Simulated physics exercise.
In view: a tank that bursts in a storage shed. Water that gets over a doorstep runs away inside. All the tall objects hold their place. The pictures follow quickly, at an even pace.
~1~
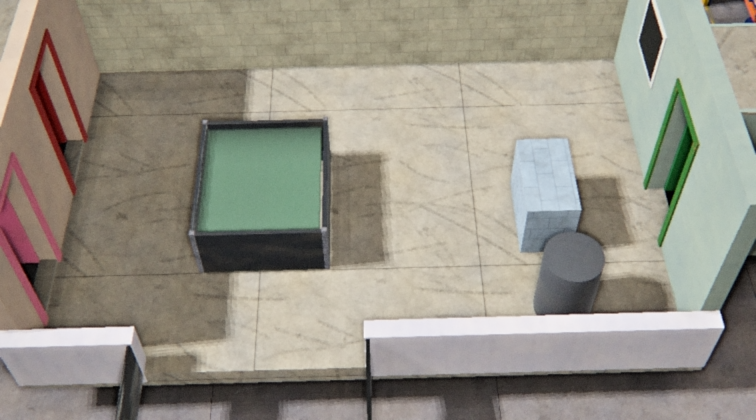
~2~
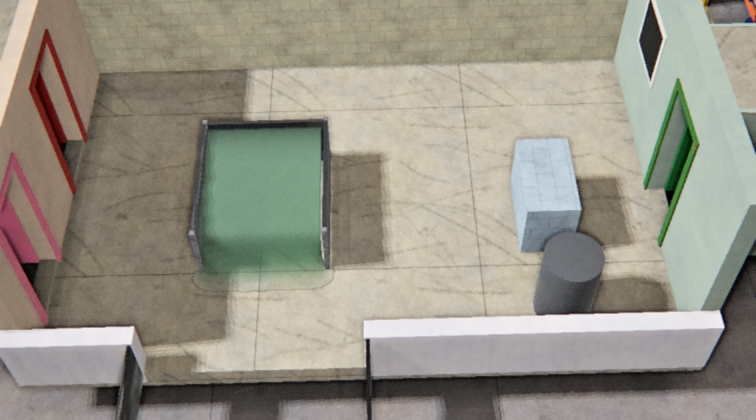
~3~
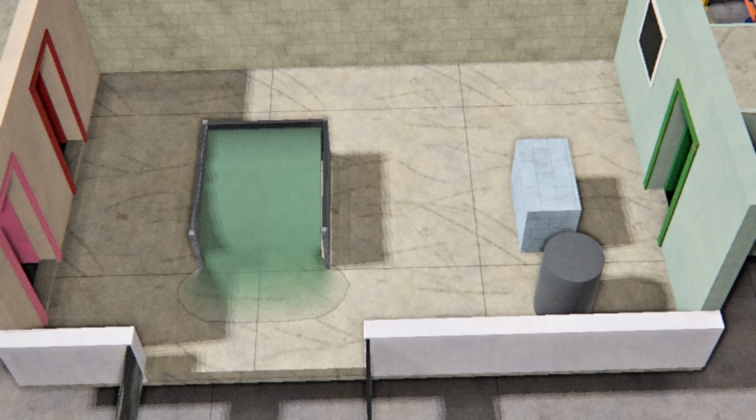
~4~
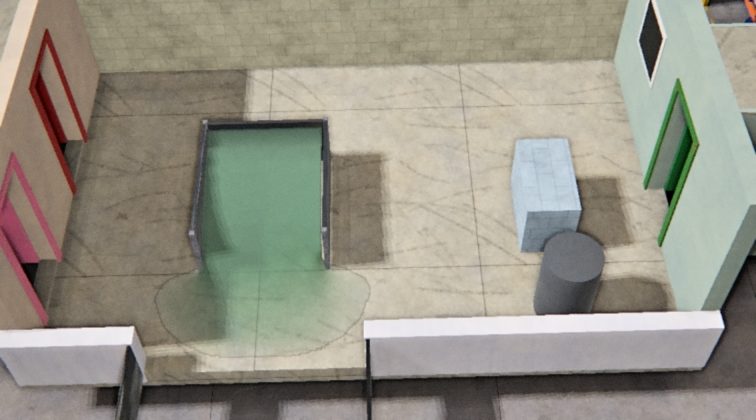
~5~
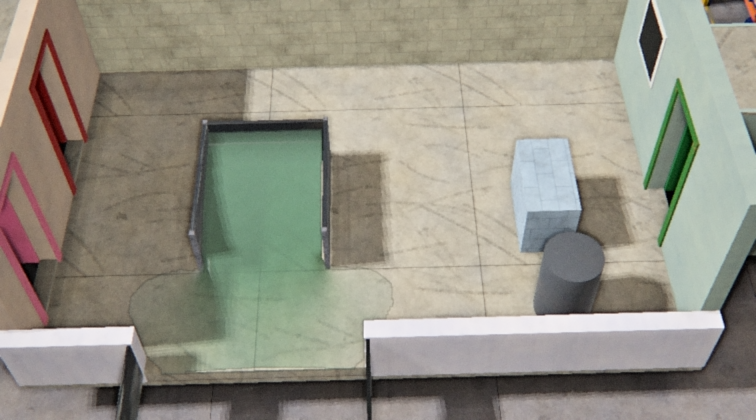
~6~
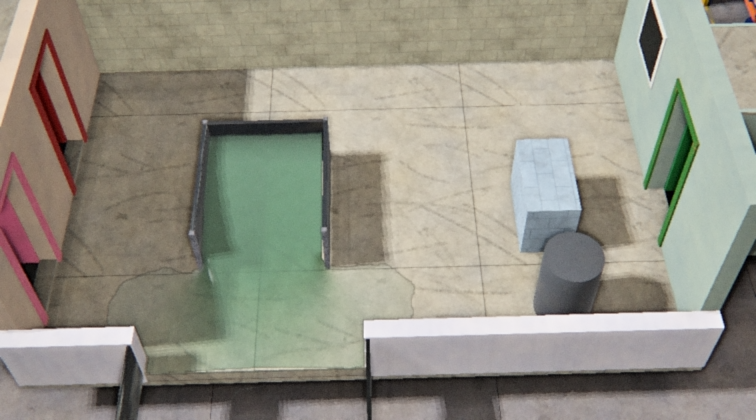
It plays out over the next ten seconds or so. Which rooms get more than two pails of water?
In the end: The green door admits no more than that; the pink door admits no more than that; the red door admits no more than that.
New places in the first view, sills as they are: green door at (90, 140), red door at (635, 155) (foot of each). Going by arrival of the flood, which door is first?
The door marked pink.
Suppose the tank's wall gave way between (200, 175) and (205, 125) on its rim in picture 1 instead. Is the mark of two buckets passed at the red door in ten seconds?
Then: The red one goes over.
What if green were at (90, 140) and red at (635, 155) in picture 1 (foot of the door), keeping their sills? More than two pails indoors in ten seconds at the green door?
In short: The green one lets less in.
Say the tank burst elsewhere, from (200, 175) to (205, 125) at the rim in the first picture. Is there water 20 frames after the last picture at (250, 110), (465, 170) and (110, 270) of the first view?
In that order: Covered, dry, wet.
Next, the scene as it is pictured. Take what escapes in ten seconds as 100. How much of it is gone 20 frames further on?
Close to 80 %.
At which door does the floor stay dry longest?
The green-painted one.
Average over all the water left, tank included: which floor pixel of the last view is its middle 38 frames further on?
Close to (309, 251).
A moment on, water covers 15 % of the floor; the green door not reached, the pink door not reached, the red door not reached.
Next, water covers 20 % of the floor; the green door not reached, the pink door wet at the sill, nothing in, the red door not reached.
Then, water covers 25 % of the floor; the green door not reached, the pink door wet at the sill, nothing in, the red door wet at the sill, nothing in.
Later, water covers 30 % of the floor; the green door wet at the sill, nothing in, the pink door wet at the sill, nothing in, the red door wet at the sill, nothing in.
In the end, water covers 30 % of the floor; the green door wet at the sill, nothing in, the pink door wet at the sill, nothing in, the red door wet at the sill, nothing in.
